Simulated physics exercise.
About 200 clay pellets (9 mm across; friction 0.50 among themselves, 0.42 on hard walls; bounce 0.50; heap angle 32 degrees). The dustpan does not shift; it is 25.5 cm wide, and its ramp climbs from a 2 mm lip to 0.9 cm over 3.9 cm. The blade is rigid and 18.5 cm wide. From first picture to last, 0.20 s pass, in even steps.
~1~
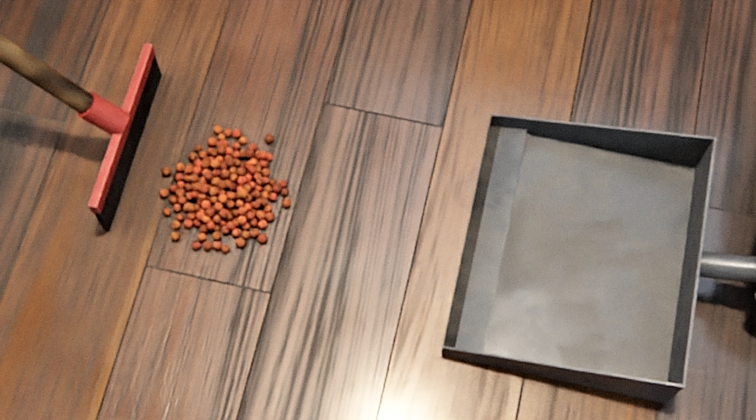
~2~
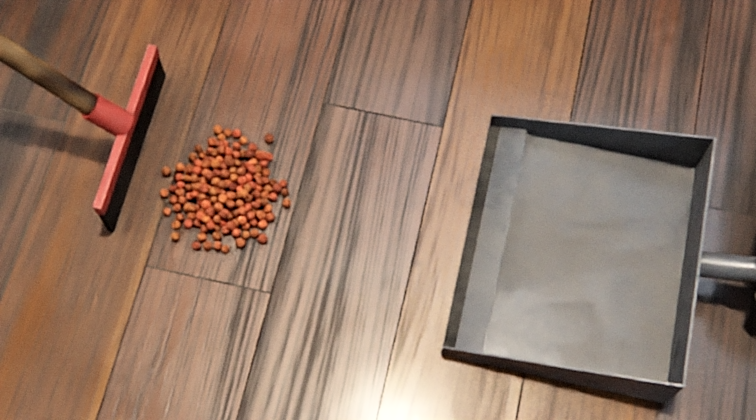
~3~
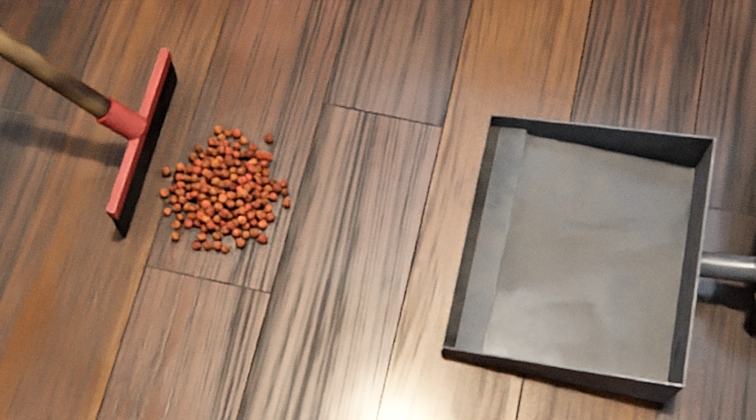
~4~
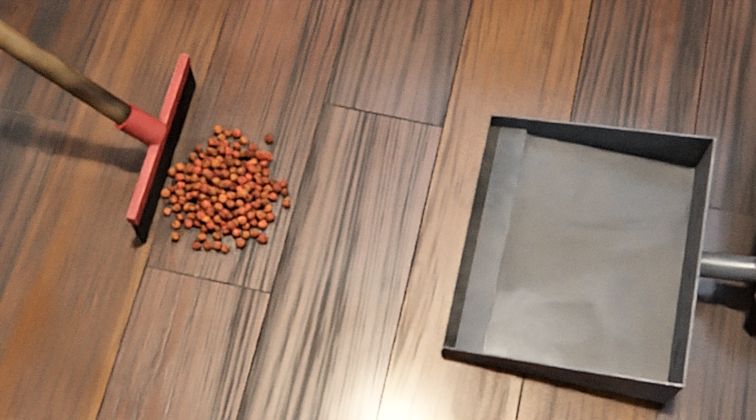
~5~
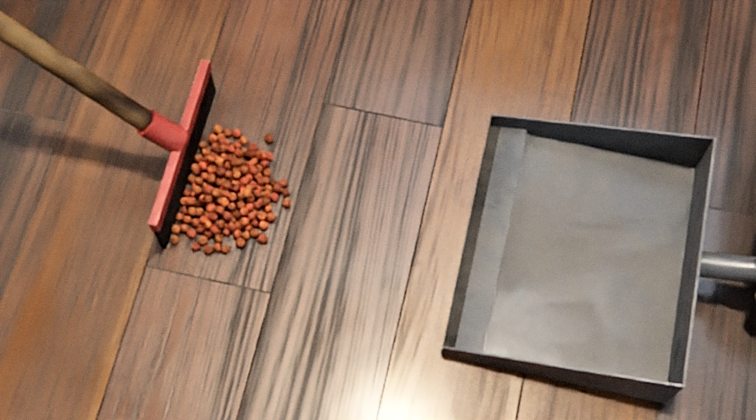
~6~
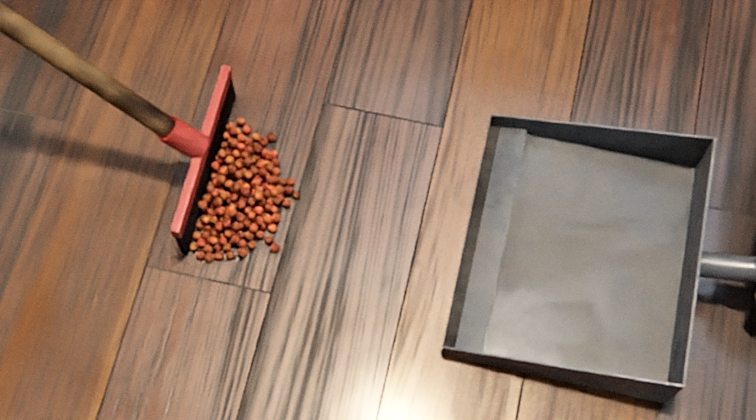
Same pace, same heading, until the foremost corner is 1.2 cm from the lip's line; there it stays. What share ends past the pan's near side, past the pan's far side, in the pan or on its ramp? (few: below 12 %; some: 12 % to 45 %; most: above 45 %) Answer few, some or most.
Near side few, far side few, pan most.
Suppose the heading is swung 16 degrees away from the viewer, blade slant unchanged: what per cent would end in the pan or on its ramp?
In that case some 45 per cent.
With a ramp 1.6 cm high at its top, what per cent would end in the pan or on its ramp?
Then about 55 per cent.
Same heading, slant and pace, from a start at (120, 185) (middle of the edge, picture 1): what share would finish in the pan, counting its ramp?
Some 60 per cent.
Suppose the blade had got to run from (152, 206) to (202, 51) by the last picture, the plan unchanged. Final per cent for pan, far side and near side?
Pan 35, far 5, near 0.
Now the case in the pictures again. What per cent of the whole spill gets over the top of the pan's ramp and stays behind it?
Some 20 per cent.
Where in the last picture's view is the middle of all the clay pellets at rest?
Near (471, 265).
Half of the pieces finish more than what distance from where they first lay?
Some 28 cm.
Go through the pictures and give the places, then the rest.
The first picture shows blade from (96, 208) to (149, 53), moved 0.0 cm, 0 of the pieces shifted so far; middle of the pieces at (226, 194); pan at (593, 262).
The second picture shows blade from (100, 209) to (154, 54), moved 0.5 cm, 0 of the pieces shifted so far; middle of the pieces at (226, 194).
The third picture shows blade from (114, 213) to (166, 57), moved 1.9 cm, 0 of the pieces shifted so far; middle of the pieces at (226, 194).
The fourth picture shows blade from (134, 219) to (185, 63), moved 4.0 cm, 1 of the pieces shifted so far; middle of the pieces at (226, 194).
The fifth picture shows blade from (156, 226) to (206, 69), moved 6.2 cm, 99 of the pieces shifted so far; middle of the pieces at (231, 187).
The sixth picture shows blade from (177, 232) to (227, 75), moved 8.5 cm, 195 of the pieces shifted so far; middle of the pieces at (244, 191); pan at (593, 262).
Then, 0.24 s after the last picture, middle of the blade 14 cm from the lip; 0 % over the lip, far side 0 %, near side 0 %.
Then, 0.40 s after the last picture, middle of the blade 6 cm from the lip; 0 % over the lip, far side 0 %, near side 5 %.
Then, 0.68 s after the last picture, middle of the blade 1 cm from the lip; 65 % over the lip, far side 0 %, near side 5 %.
In the end, near side 5 %, far side 0 %, pan 60 %, in front of the lip or behind the blade 30 %.
